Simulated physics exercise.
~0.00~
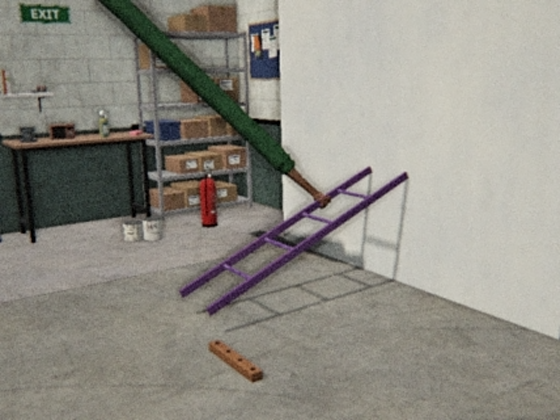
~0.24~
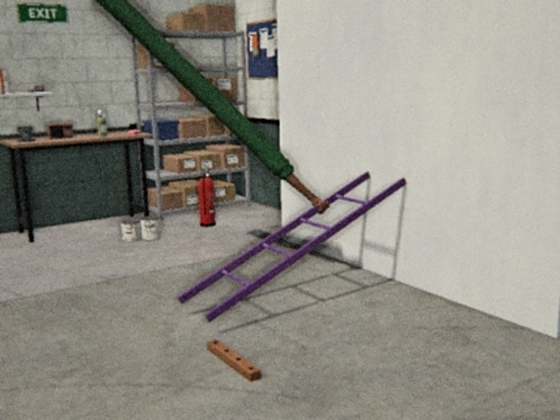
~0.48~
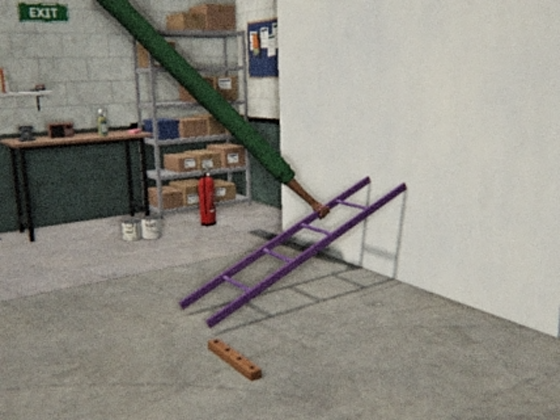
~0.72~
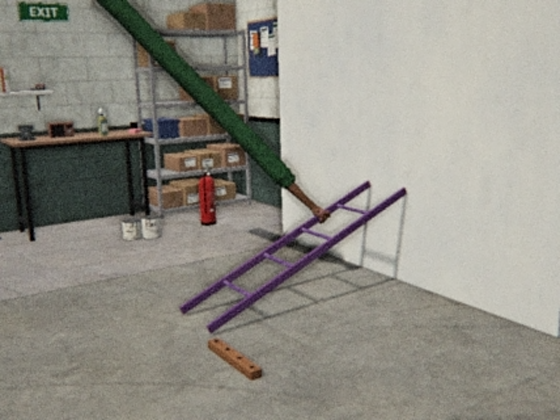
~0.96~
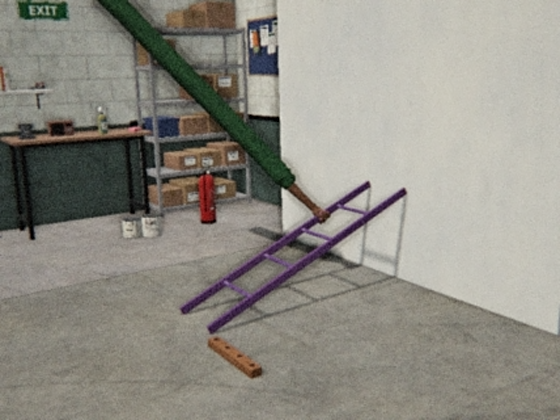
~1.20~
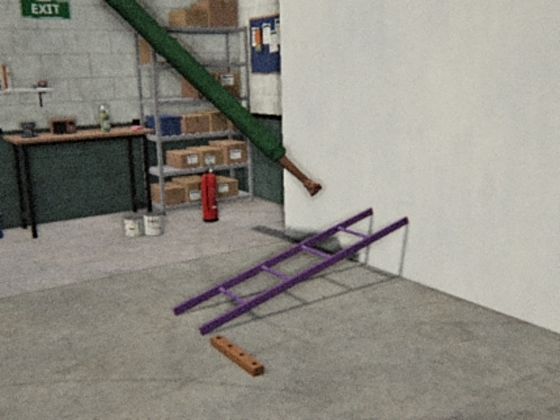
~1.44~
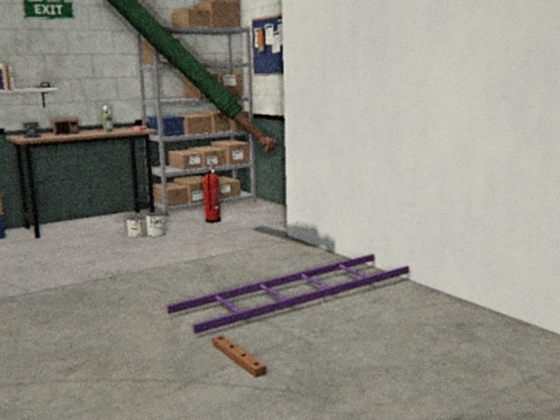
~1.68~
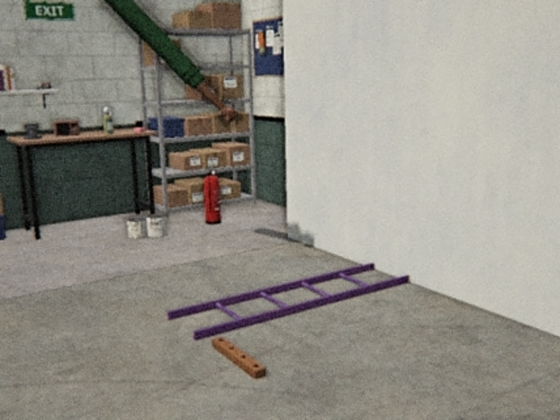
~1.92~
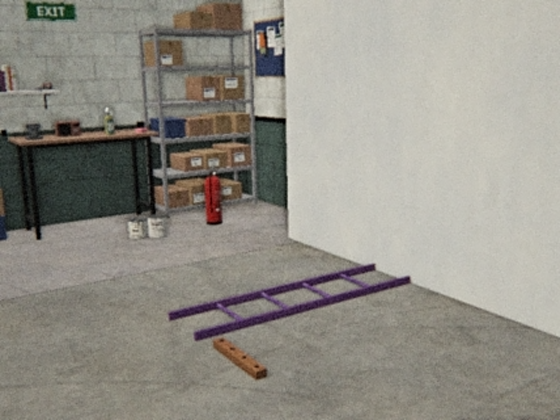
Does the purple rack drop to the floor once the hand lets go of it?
Yes, its top slips down the white wall after the hand lets go, and the rack ends up lying flat on the floor.
